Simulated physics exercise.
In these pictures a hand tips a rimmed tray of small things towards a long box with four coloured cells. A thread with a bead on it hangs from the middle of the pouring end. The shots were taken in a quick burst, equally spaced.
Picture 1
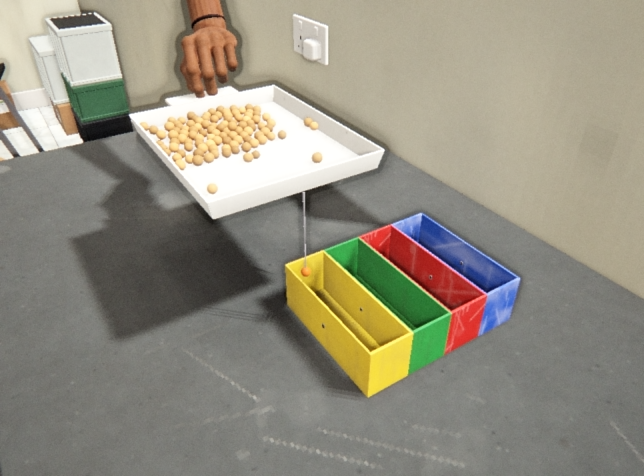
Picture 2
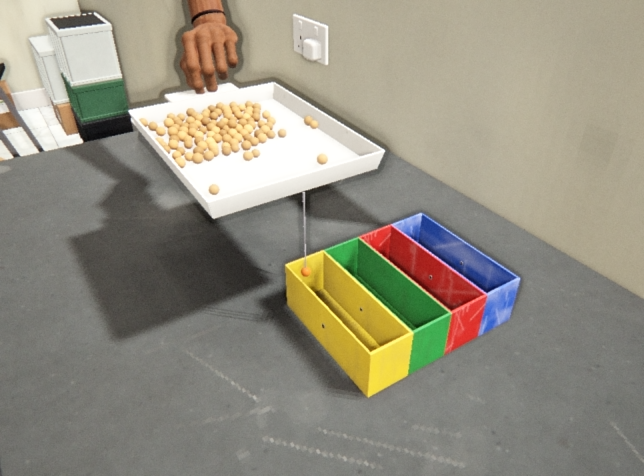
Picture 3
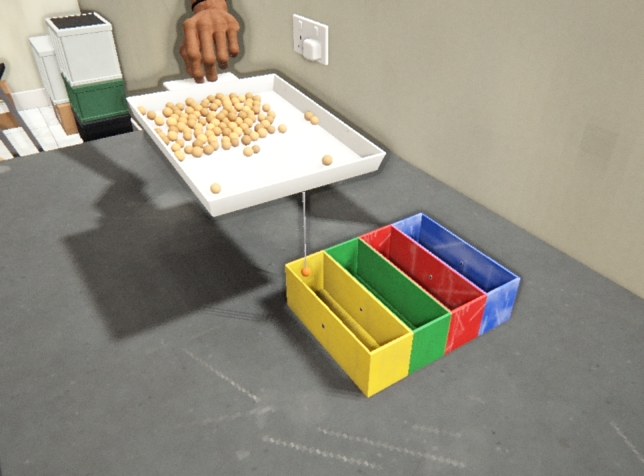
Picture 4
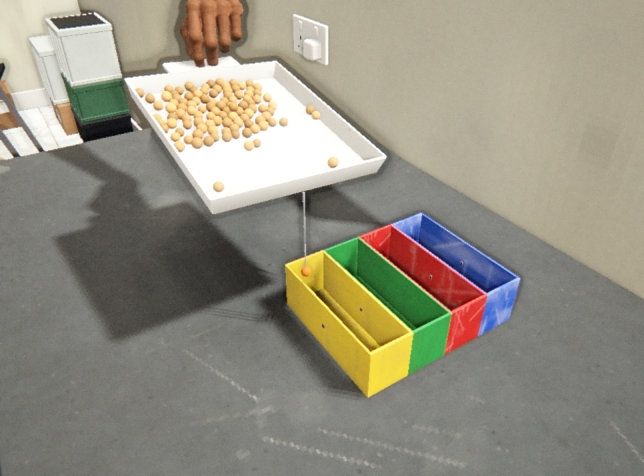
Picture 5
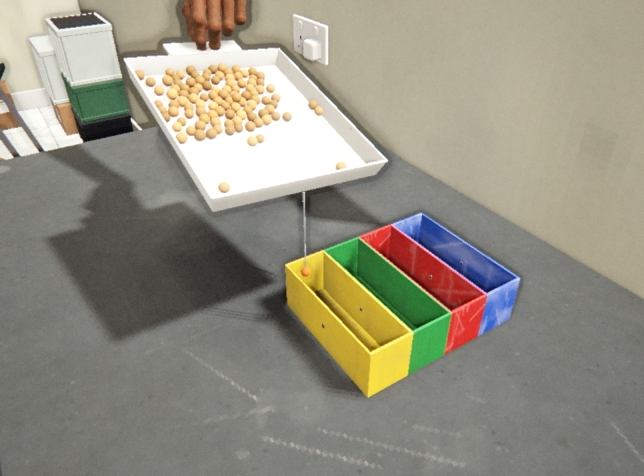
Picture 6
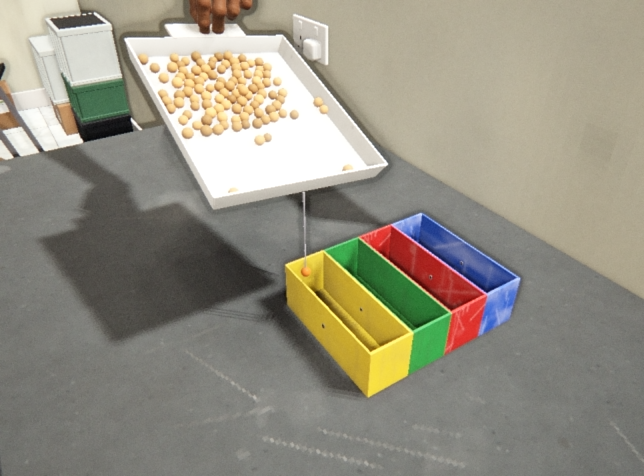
A brown hand holds the far edge of a white rimmed tray of small round wooden beads above a dark grey tabletop, seen from above at an angle beside a pale wall. A thread with an orange bead hangs from the tray's near edge by a long box with yellow, green, red and blue cells. The hand raises the far edge, steepening the tray, and the beads begin rolling towards the near edge while the camera stays still.
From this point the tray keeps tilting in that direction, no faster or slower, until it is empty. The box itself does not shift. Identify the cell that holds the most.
The green cell holds the most.
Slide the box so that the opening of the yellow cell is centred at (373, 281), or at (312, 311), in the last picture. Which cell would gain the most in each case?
Try 1 - the yellow cell. Try 2 - the cell in red.
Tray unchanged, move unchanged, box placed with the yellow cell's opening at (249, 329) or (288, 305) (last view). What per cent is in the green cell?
0% for the first placement, 10% for the second.
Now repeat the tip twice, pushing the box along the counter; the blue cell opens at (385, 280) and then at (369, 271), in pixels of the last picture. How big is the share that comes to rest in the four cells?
Trial 1 near 80 %, trial 2 near 70 %.
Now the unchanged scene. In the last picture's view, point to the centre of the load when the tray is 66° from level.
The load is centred around (361, 186).
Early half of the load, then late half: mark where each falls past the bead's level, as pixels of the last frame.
Near (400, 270) to start, and near (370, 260) afterwards.
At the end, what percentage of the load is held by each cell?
Yellow cell: Around 20 percent; green cell: Around 60 percent; red cell: Around 20 percent; blue cell: Around 0 percent.
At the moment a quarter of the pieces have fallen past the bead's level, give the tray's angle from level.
Near 65 degrees.
Just after the last frame, tray tipped steeply; roughly two thirds on the tray; about a tenth in the green cell; about a tenth in the red cell; just a few in the yellow cell; roughly a quarter falling or outside the box.
A moment on, tray tipped past a quarter turn; about a tenth on the tray; roughly a third in the green cell; roughly a quarter in the red cell; about a tenth in the yellow cell; roughly a quarter falling or outside the box.
Further on, tray tipped past a quarter turn; roughly half in the green cell; roughly a quarter in the red cell; roughly a quarter in the yellow cell; just a few in the blue cell; just a few falling or outside the box.
When it is over, tray tipped past a quarter turn; roughly half in the green cell; roughly a quarter in the red cell; roughly a quarter in the yellow cell; just a few in the blue cell; just a few outside the box.
